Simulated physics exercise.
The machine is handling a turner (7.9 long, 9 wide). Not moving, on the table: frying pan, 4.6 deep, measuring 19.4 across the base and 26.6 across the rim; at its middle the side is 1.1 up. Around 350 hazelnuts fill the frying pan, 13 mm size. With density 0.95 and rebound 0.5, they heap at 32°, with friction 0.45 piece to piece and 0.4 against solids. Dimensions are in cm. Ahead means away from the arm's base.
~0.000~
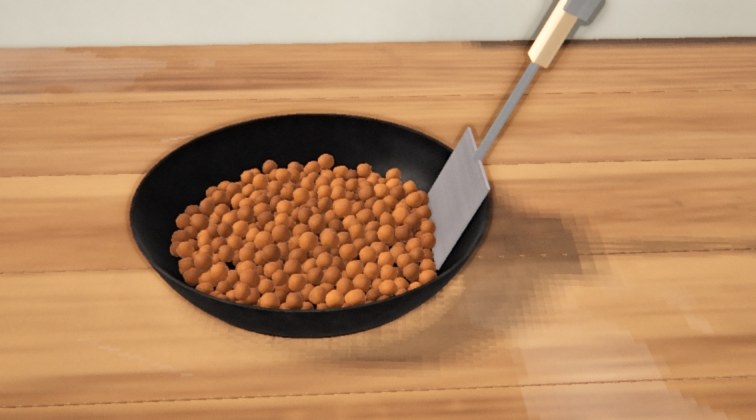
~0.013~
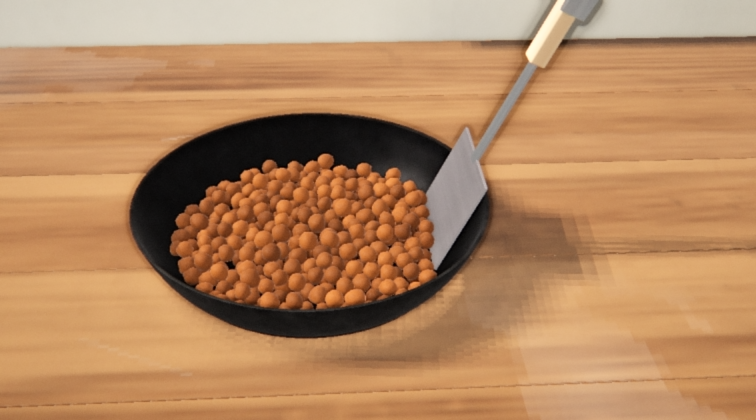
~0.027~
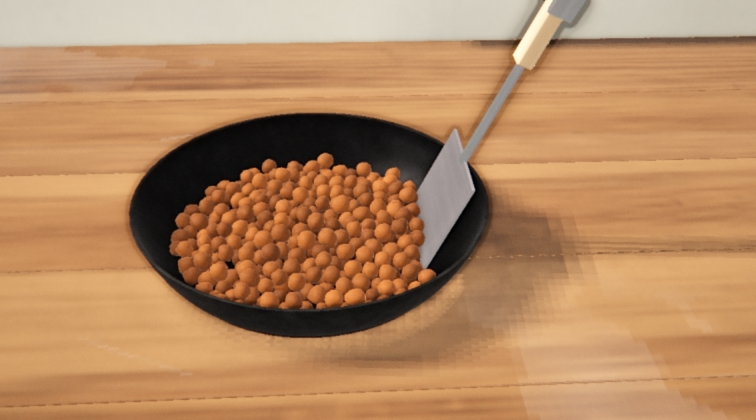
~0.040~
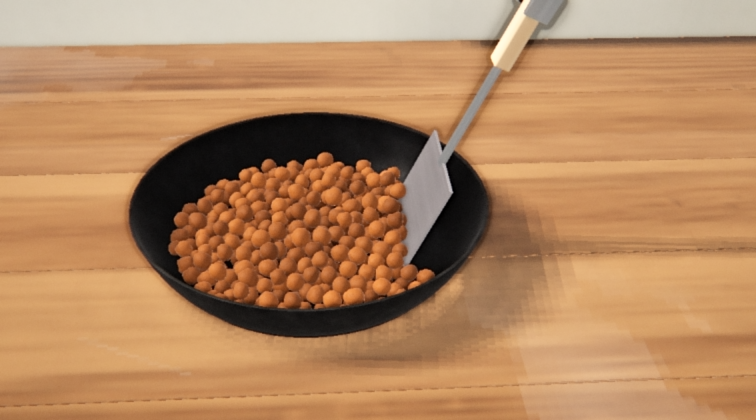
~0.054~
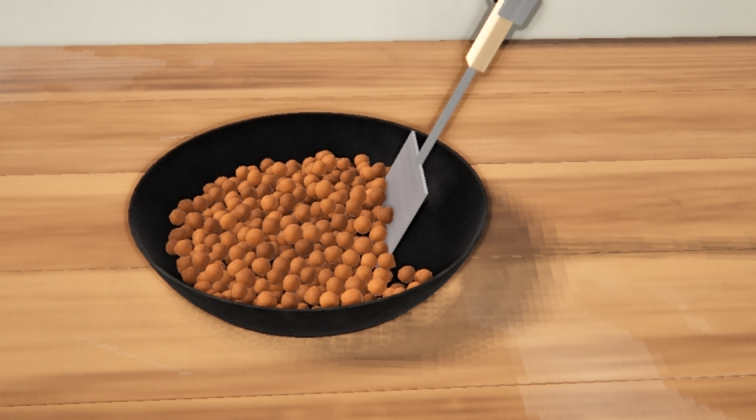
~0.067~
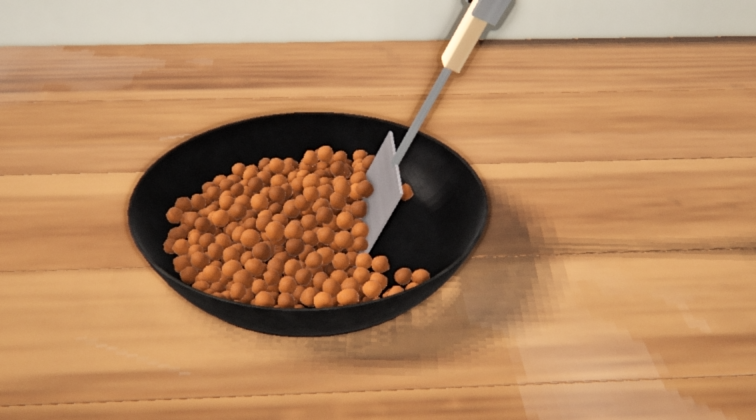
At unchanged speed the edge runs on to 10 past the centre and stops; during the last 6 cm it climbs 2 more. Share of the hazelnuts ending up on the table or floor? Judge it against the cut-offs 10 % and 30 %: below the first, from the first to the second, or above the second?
Above 30 %.
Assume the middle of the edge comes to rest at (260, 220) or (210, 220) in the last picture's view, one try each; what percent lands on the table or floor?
Estimates, in order: 10 % and 20 %.
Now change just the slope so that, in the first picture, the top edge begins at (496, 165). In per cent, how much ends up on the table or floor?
40 percent or thereabouts.
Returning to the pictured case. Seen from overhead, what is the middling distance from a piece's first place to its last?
Distance: Around 6 cm.
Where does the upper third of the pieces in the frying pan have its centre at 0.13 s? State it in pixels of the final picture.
(233, 207).
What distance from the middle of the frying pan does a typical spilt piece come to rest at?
Estimate: Near 54 cm.
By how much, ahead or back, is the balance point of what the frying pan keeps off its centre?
I'd put it at roughly 3.0 cm toward the front.
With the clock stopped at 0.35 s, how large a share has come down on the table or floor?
I'd say close to 5 in a hundred.
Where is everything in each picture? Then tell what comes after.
The first picture shows the turner top edge at (479, 156), sloping 65°; upper third of the load around (323, 226), from x 175 to 430, top at y 160; 348 in the frying pan.
The second picture shows the turner top edge at (476, 156), sloping 65°; upper third of the load around (323, 226), from x 175 to 430, top at y 160.
The third picture shows the turner top edge at (464, 158), sloping 65°; upper third of the load around (326, 225), from x 175 to 425, top at y 160.
The fourth picture shows the turner top edge at (443, 160), sloping 65°; upper third of the load around (329, 219), from x 175 to 425, top at y 160.
The fifth picture shows the turner top edge at (420, 160), sloping 65°; upper third of the load around (327, 214), from x 175 to 425, top at y 160.
The sixth picture shows the turner top edge at (396, 161), sloping 65°; upper third of the load around (321, 211), from x 170 to 420, top at y 155; 348 in the frying pan.
After 0.10 s, sloping 65°, highest piece 8 above the table; 348 in the frying pan.
After 0.13 s, sloping 65°, highest piece 9 above the table; 348 in the frying pan.
After 0.35 s, sloping 65°, highest piece 29 above the table; 209 in the frying pan, 23 on the table or floor, 116 on the blade or in flight.
After 1.40 s, sloping 65°, highest piece 3 above the table; 208 in the frying pan, 140 on the table or floor.
In the end, 208 in the frying pan, 140 on the table or floor. That is 40 % on the table or floor.
